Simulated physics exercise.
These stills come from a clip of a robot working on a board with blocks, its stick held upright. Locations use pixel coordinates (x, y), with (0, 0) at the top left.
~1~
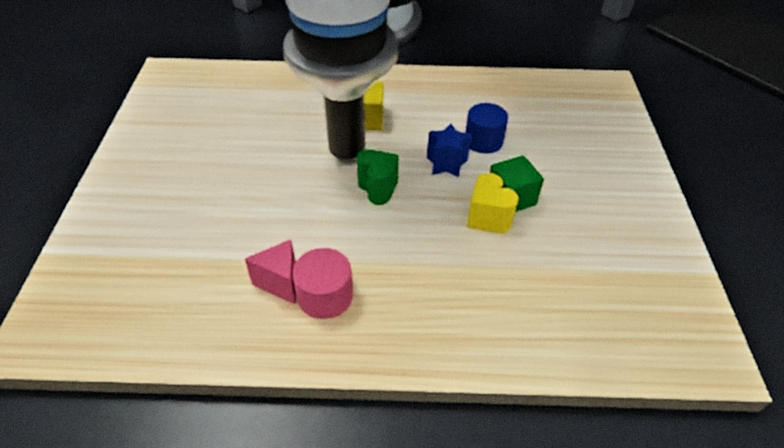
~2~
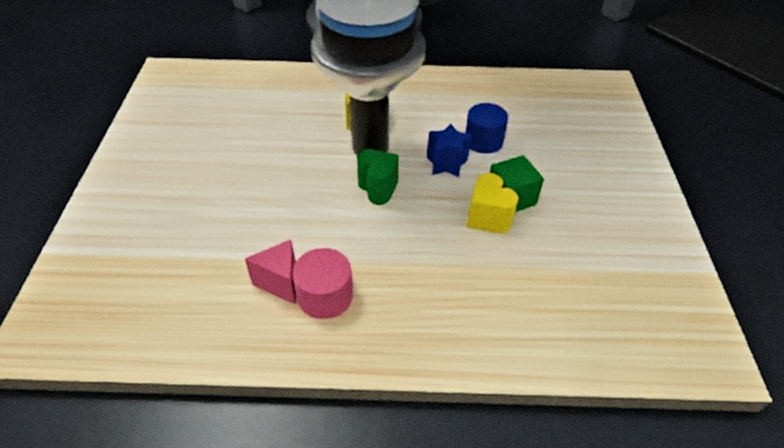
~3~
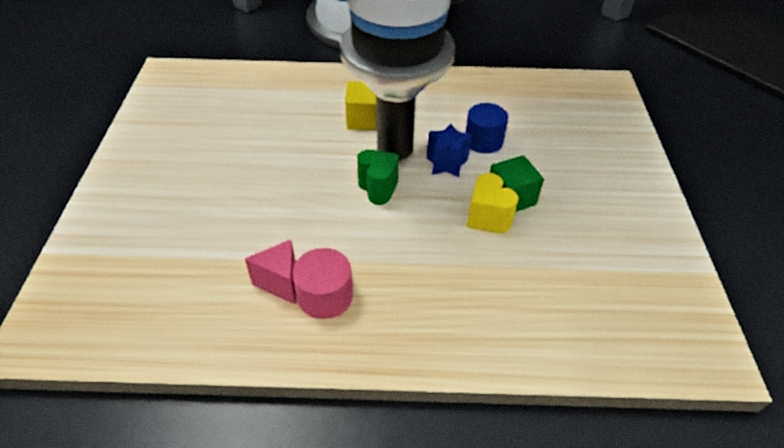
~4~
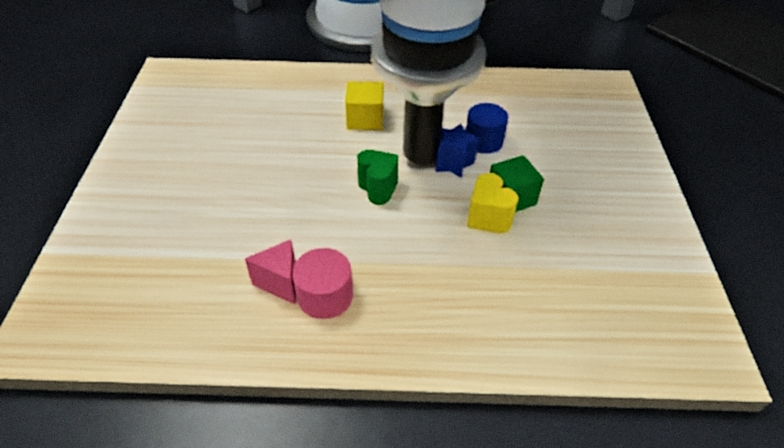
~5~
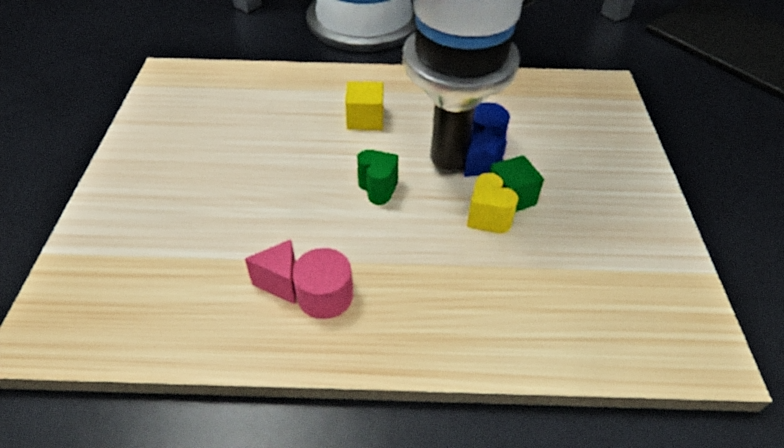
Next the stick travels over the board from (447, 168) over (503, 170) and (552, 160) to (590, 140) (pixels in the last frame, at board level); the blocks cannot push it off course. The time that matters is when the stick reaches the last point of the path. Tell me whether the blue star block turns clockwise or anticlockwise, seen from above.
In a top view, it turns clockwise.
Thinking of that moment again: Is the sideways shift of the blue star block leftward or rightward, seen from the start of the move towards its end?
To the right.
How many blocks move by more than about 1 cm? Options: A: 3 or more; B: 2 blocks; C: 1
Correct choice: C.
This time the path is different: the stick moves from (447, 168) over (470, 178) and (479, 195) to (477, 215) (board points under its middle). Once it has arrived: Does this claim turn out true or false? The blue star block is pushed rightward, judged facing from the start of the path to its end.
That claim is false.
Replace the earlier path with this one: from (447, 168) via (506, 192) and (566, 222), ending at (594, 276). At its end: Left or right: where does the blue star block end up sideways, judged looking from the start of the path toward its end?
Answer: Leftward.
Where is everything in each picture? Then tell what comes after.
In the first picture, tip of the stick at (347, 149), middles of tops, blue star block at (450, 137), green square at (518, 171).
In the second picture, stick at (370, 149), nothing pushed.
In the third picture, stick at (395, 150), nothing pushed.
In the fourth picture, stick at (421, 153), blue star block at (456, 136).
In the fifth picture, stick at (448, 159), blue star block at (485, 141), green square at (518, 171).
On the path given first. One third of the way, stick at (505, 161); blue star block at (542, 141).
Two thirds of the way, stick at (556, 151); blue star block at (594, 132).
At the end, stick at (594, 131); blue star block at (631, 127), turned 40° clockwise; green square unmoved.
